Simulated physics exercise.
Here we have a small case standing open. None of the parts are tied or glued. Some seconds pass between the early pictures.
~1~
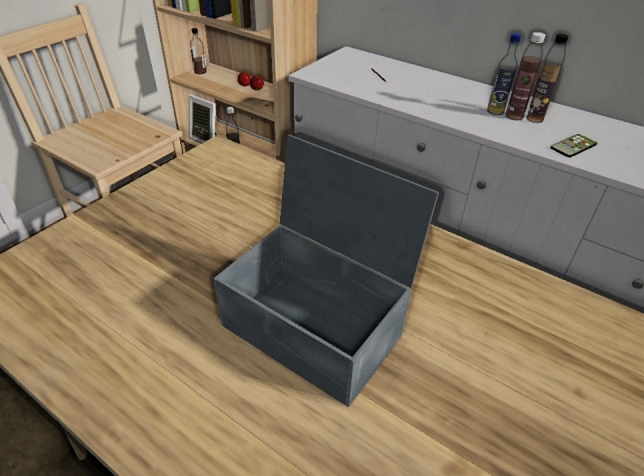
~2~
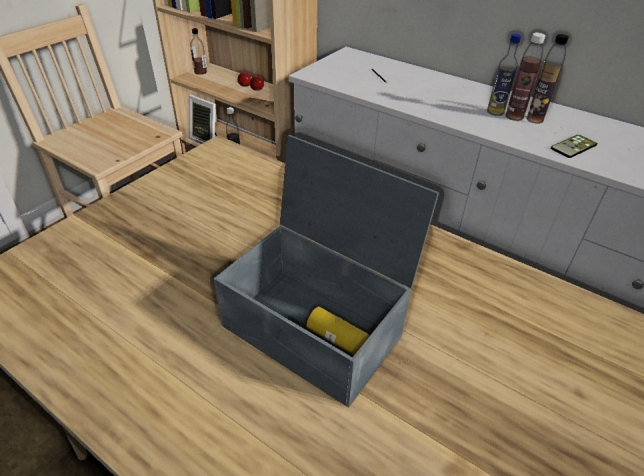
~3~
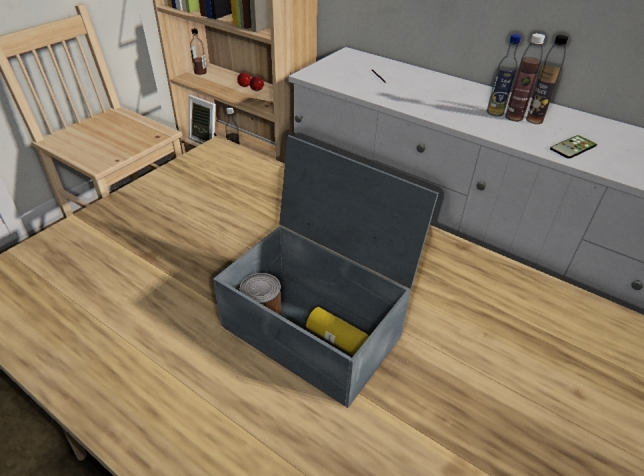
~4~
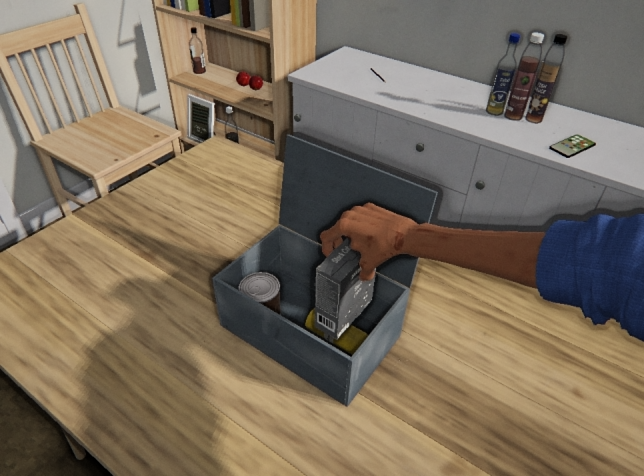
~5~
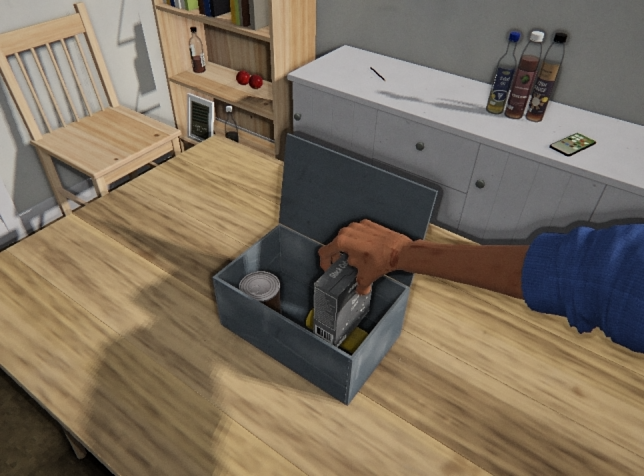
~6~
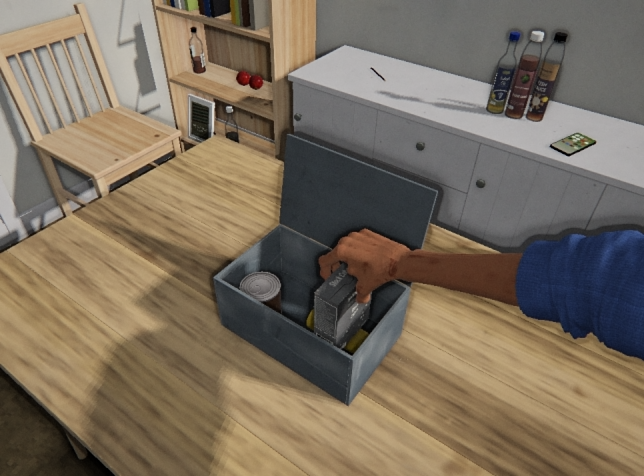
The footage shows an open dark case on a wooden table, empty at first, then holding a yellow cylinder and then also a round can, before a hand lowers a grey packet into it, still gripping the packet.
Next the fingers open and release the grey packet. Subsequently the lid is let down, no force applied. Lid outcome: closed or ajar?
Ajar.
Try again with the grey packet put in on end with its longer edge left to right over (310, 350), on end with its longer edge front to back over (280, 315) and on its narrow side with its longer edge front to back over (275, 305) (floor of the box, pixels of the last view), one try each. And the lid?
Try one: Not closed. Try two: Closed. Try three: Not closed.
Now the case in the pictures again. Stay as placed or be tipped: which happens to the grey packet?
Once everything settles, it ends up at a slant.
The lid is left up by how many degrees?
Close to 35 degrees.
Then, 1.00 s later than the last frame, lid starting down; grey packet tilted by 32° near (342, 312); yellow shaker moved a little.
Then, 1.50 s later than the last frame, lid 66° above the rim; grey packet tilted by 32° near (342, 312); yellow shaker moved a little.
Then, 1.80 s later than the last frame, lid 45° above the rim; grey packet tilted by 32° near (342, 312); yellow shaker moved a little.
Then, 3.80 s later than the last frame, lid 37° above the rim; grey packet tilted by 32° near (342, 312); yellow shaker moved a little.
When it is over, lid 37° above the rim; left askew, grey packet; the other 2 as before. End places, in pixels of the last picture, grey packet near (342, 312).
